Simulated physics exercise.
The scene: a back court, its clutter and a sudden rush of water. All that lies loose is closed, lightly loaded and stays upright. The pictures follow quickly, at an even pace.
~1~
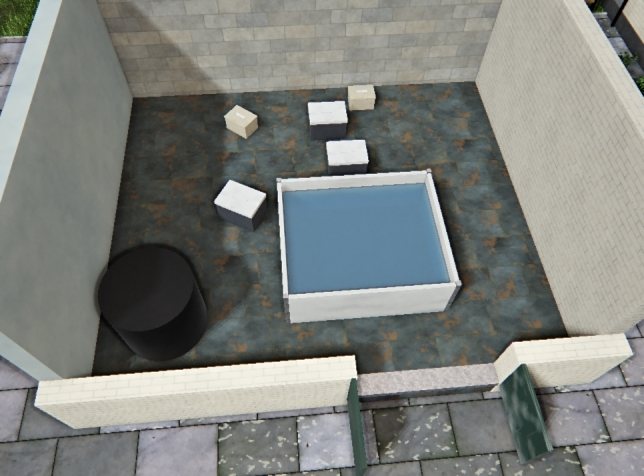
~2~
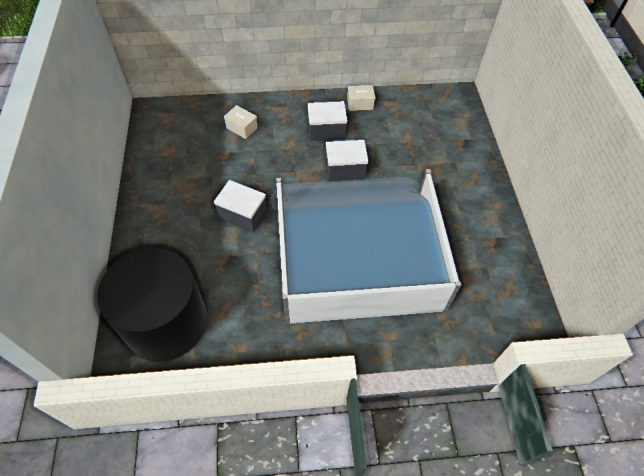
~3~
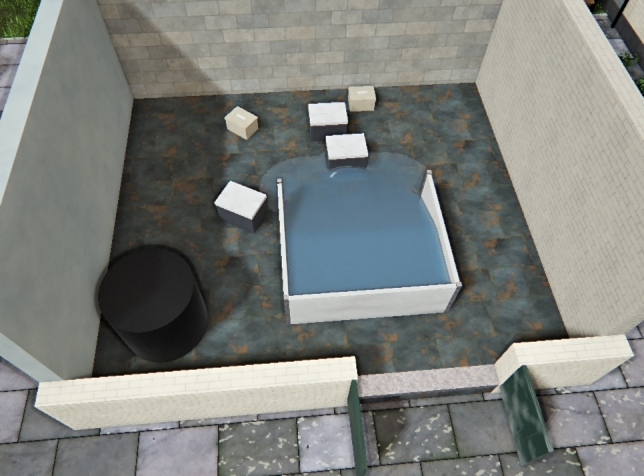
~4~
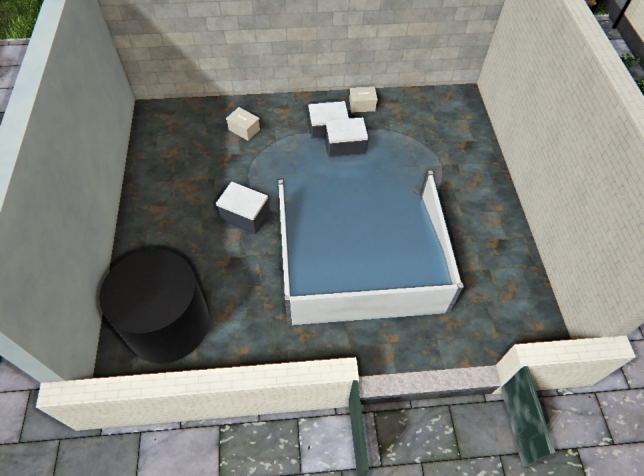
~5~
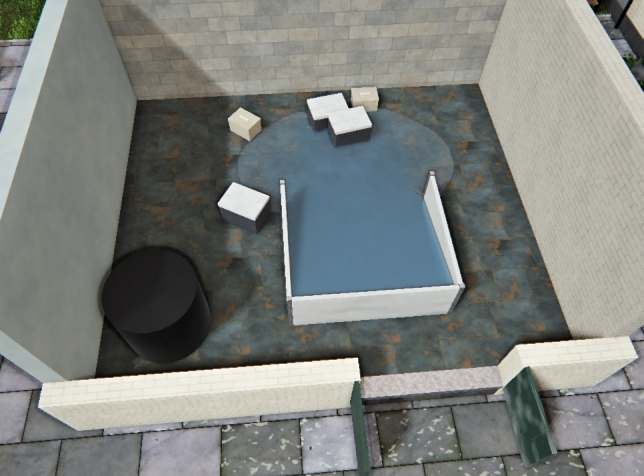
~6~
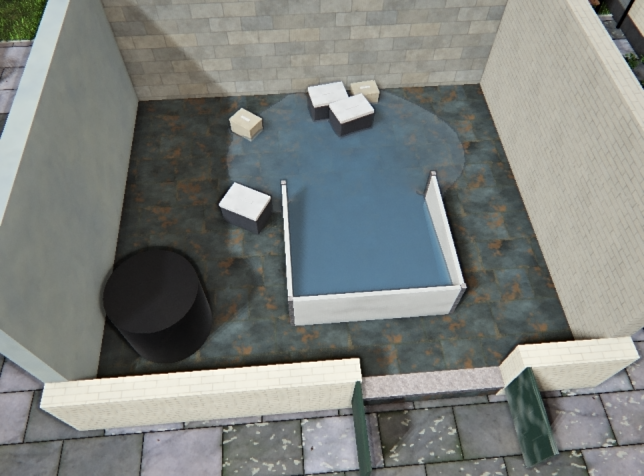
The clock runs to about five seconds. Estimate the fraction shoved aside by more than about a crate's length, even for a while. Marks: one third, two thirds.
It is two thirds or more.
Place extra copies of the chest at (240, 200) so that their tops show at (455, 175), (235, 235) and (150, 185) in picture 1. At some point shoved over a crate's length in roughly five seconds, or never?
One after the other: That far or more, no, yes.
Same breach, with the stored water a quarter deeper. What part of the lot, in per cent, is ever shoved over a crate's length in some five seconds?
Roughly 80 per cent.
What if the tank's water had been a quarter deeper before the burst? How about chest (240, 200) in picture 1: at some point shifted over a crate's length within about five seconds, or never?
Verdict: Never so far.
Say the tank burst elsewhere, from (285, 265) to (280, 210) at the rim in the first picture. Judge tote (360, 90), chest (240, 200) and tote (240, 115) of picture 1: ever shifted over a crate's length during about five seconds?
As listed: Shifted that much, no, that far or more.
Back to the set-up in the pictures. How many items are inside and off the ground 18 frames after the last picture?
I count 4.
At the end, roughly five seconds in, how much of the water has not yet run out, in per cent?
Close to 98 %.
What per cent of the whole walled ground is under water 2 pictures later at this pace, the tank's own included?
Some 45 per cent.
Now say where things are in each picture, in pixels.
In the first frame, a chest at (347, 151) rests on the ground; a chest at (328, 111) rests on the ground; 0 of 5 have shifted.
In the second frame, a chest at (347, 151), on the bottom; a chest at (327, 112) rests on the ground; 0 of 5 have shifted.
In the third frame, a chest at (347, 145) rests on the ground, close to its start; a chest at (328, 113), on the bottom; 1 of 5 have shifted.
In the fourth frame, a chest at (347, 129), on the bottom, a stride from its start; a chest at (329, 112) rests on the ground; 1 of 5 have shifted.
In the fifth frame, a chest at (350, 119) rests on the ground, a stride from its start; a chest at (328, 105), on the bottom, close to its start; 2 of 5 have shifted.
In the sixth frame, a chest at (352, 107), afloat, a stride from its start; a chest at (328, 93), on the bottom, a stride from its start; 3 of 5 have shifted.
A moment on, 2 of 5 are well off their spots; 3 afloat.
Next, 3 of 5 are well off their spots; 4 afloat.
Later, 4 of 5 are well off their spots; 4 afloat.
In the end, 4 of 5 are well off their spots, and 4 have been at some point; 4 afloat.
